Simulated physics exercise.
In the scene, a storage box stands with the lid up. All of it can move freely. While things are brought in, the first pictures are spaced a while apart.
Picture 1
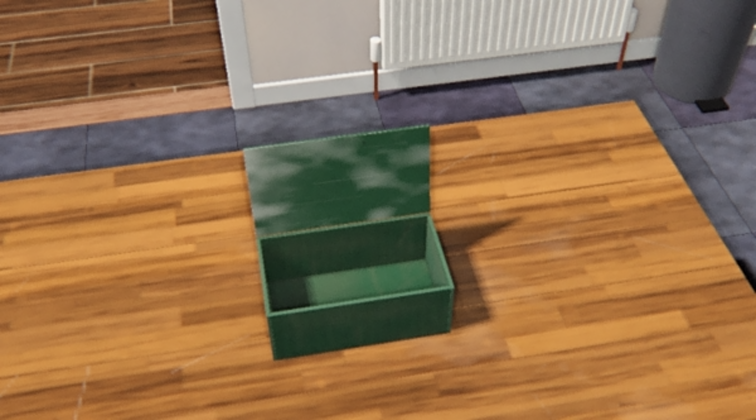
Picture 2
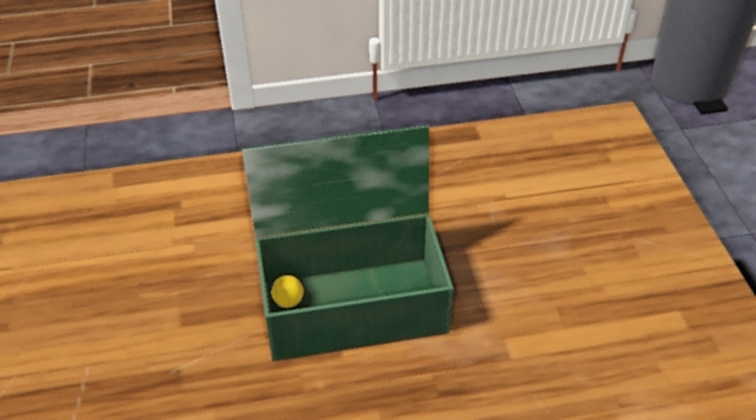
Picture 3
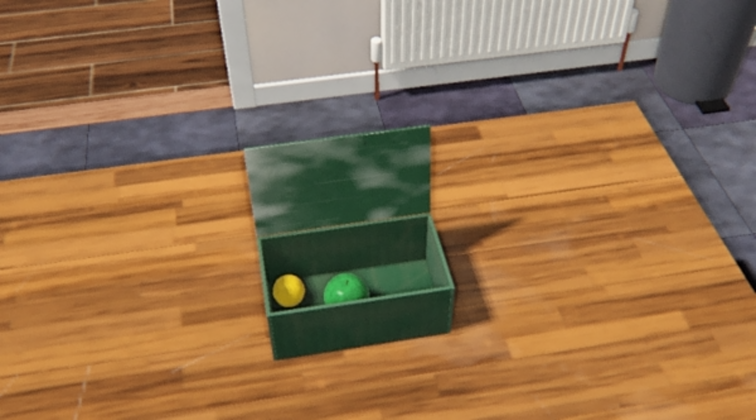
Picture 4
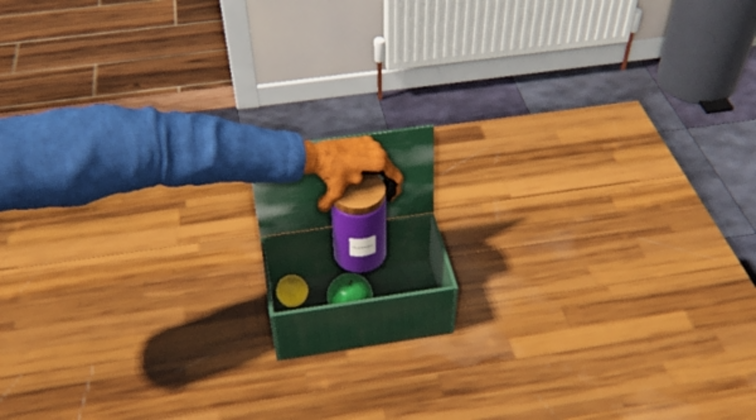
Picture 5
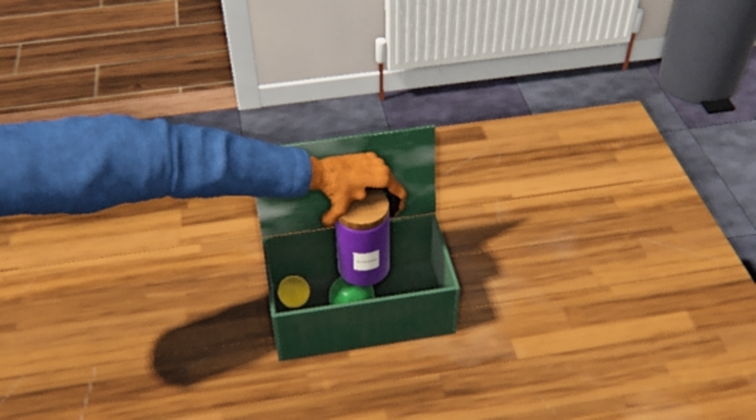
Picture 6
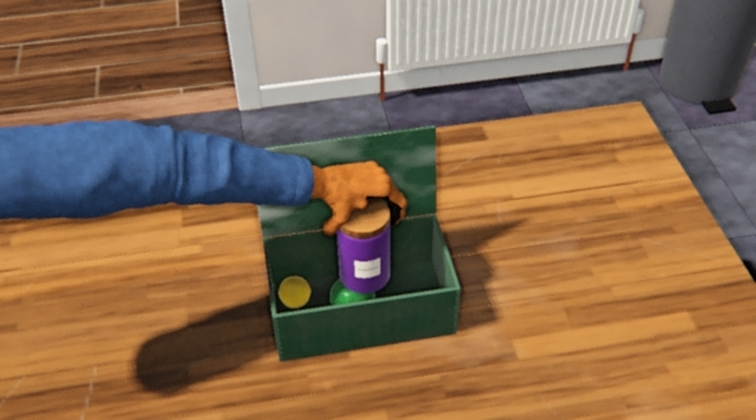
A gloved hand lowers a purple jar into a green box holding a lemon and a green object.
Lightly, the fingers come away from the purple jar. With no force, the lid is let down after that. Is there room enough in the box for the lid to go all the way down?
Yes, there is room.
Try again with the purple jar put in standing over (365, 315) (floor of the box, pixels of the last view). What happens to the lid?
Then the lid does shut, as it turns out.
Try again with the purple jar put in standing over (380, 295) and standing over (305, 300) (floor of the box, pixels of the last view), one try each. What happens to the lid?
So, first it fits down fine, then it fits down fine.
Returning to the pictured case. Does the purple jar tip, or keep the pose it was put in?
As it turns out, it changes its angle.
Then, 0.70 s later than the last frame, purple jar on its side near (402, 299); green apple moved about its own width.
Then, 1.70 s later than the last frame, lid 44° above the rim; purple jar on its side near (402, 299); green apple moved about its own width.
When it is over, lid shut; lying over in the box, purple jar; moved from the start, green apple; yellow lemon as before. End places, in pixels of the last picture, purple jar near (402, 299).
